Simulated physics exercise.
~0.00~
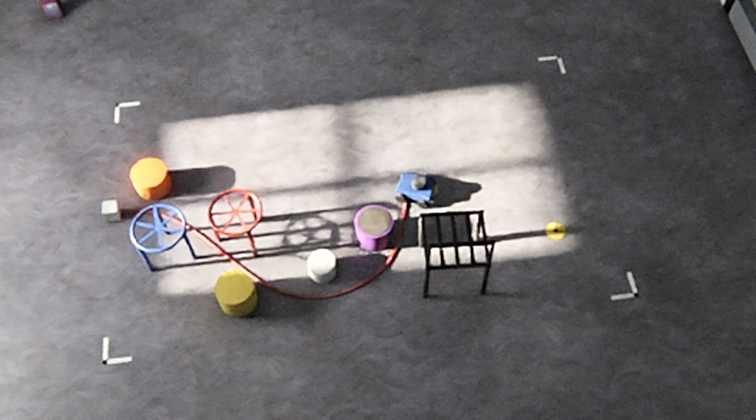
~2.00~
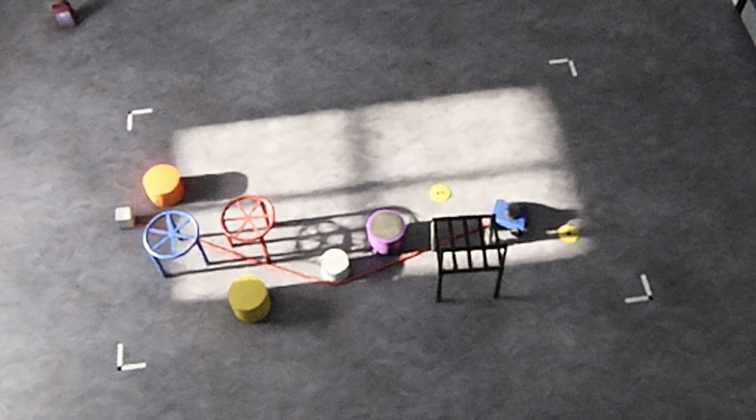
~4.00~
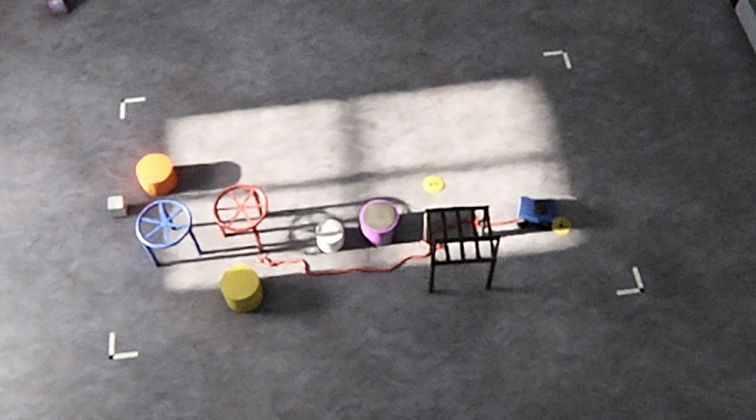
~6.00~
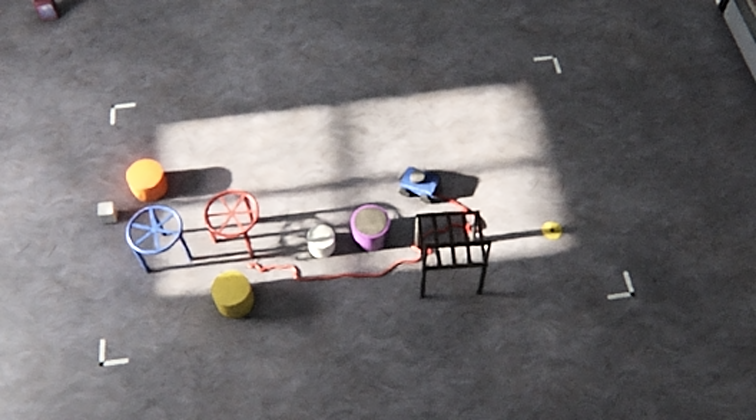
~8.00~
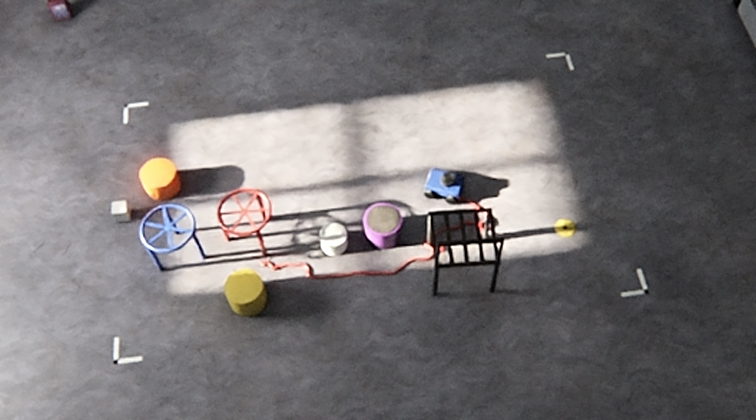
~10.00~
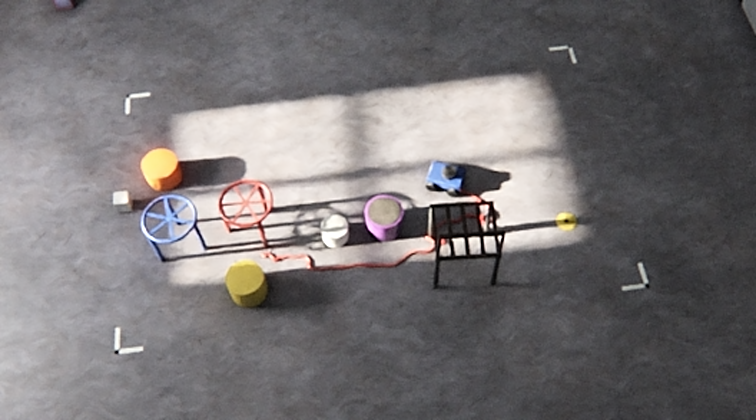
The clip opens on a grey shop floor seen from above, where a small blue cart stands over a patch of sunlight, with a red lead curving back past tubs, a purple pot, stools and a black chair. The cart moves right to the far side of the chair, toward a yellow mark, and the lead draws nearly straight against the white tub. The lead then lies slack and wavy, its left end lower by the red stool, and the white tub has shifted slightly upward. The cart returns left above the chair and stays there, the other objects still in place.
